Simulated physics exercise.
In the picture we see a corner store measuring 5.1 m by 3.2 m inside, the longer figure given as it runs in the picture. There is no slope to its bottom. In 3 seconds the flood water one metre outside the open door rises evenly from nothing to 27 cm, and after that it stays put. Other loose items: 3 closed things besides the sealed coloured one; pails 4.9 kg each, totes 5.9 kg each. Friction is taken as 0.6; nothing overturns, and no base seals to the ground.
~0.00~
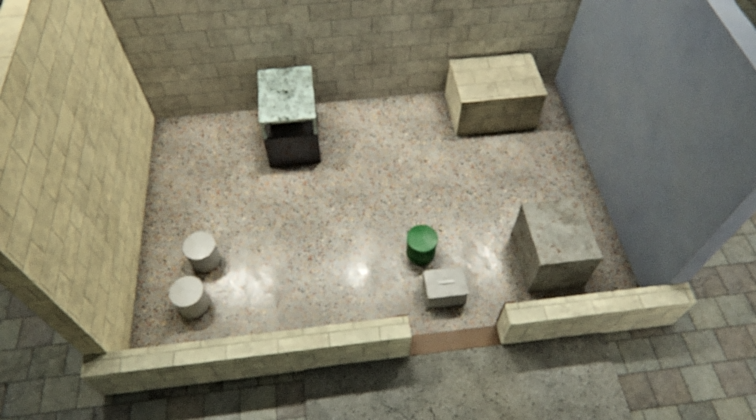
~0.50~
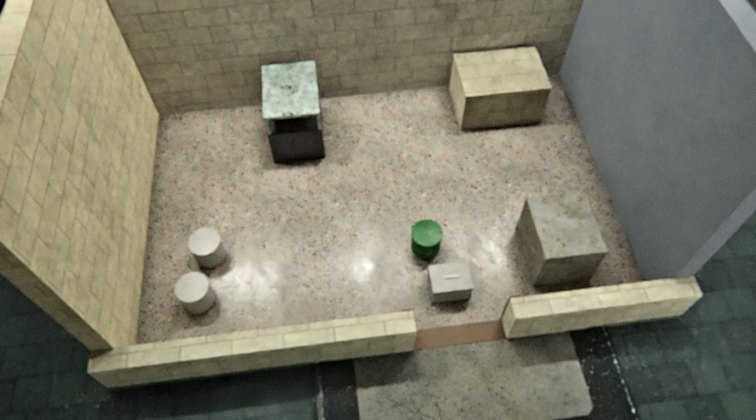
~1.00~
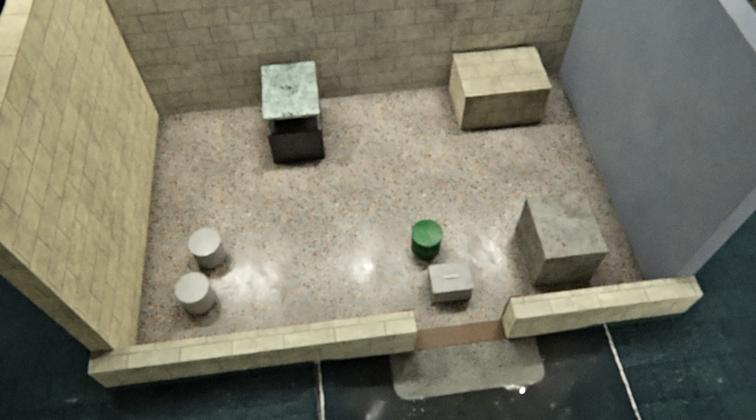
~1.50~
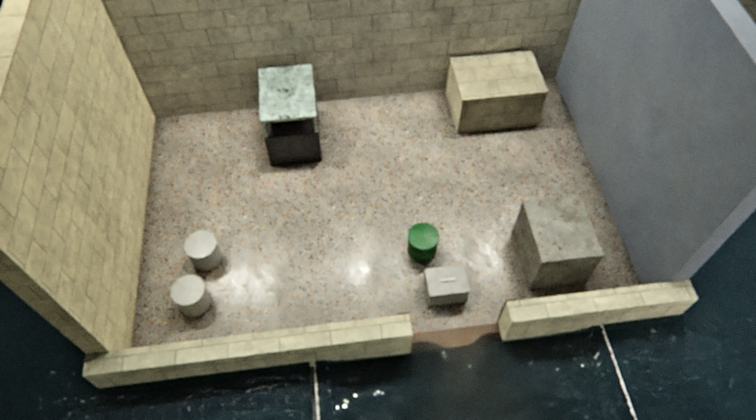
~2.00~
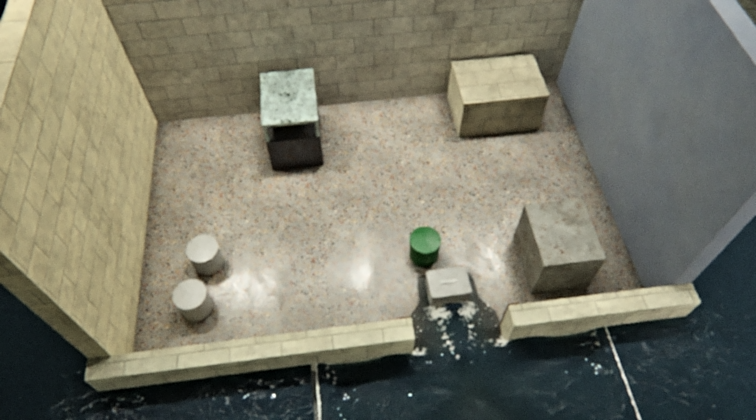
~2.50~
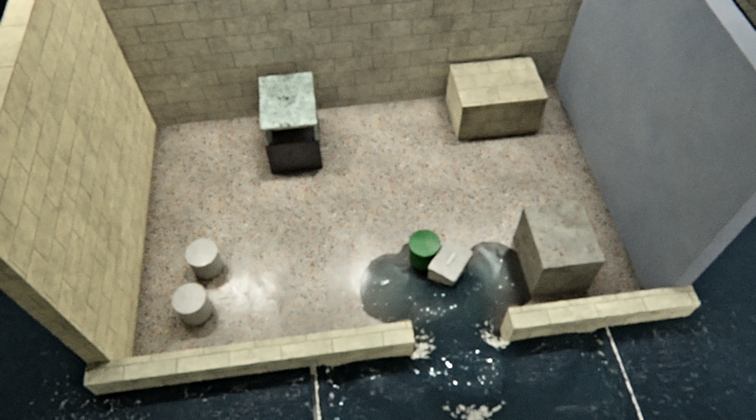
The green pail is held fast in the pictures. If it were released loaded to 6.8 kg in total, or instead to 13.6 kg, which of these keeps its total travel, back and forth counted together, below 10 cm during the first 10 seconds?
Neither one succeeds.
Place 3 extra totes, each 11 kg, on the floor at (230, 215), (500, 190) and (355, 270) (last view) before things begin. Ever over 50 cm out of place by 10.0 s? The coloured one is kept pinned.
In that order: Less, over, past it.
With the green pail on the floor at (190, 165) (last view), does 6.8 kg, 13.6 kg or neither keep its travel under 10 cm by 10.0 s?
Well, must use the heavier.
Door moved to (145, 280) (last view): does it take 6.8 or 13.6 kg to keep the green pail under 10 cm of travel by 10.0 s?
There just the heavier succeeds.
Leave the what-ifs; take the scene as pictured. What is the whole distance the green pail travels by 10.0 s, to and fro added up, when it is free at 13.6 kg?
The total path comes to around 80 cm.
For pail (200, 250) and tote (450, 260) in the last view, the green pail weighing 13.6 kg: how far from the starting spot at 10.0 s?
They've ended up 10 cm and 200 cm away, in that order.
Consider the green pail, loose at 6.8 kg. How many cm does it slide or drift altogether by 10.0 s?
Roughly 300 cm.
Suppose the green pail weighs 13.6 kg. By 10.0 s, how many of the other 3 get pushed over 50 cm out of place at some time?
That makes 1.
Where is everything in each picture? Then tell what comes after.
The green pail at (422, 238), on the bottom; water covers 0.0 m2; 0 of 4 have shifted, in the first picture.
The green pail at (427, 233) rests on the ground; 0.0 m2 under water; 0 of 4 have shifted, in the second picture.
The green pail at (427, 233) rests on the ground; 0.0 m2 under water; 0 of 4 have shifted, in the third picture.
The green pail at (424, 236), on the bottom; 0.0 m2 under water; 0 of 4 have shifted, in the fourth picture.
The green pail at (425, 240), on the bottom; 0.2 m2 under water; 0 of 4 have shifted, in the fifth picture.
The green pail at (425, 243), on the bottom; 1.2 m2 under water; 1 of 4 have shifted, in the sixth picture.
After 3.5 s the green pail would be 55 cm from its start with 6.8 kg and 19 cm from its start with 13.6 kg; 7 cm of water round it then.
After 4.5 s the green pail would be 133 cm from its start with 6.8 kg and 50 cm from its start with 13.6 kg; 7 cm of water round it then.
After 7.0 s the green pail would be 213 cm from its start with 6.8 kg and 50 cm from its start with 13.6 kg; 7 cm of water round it then.
After 10.0 s the green pail would be 225 cm from its start with 6.8 kg and 72 cm from its start with 13.6 kg; 12 cm of water round it then.
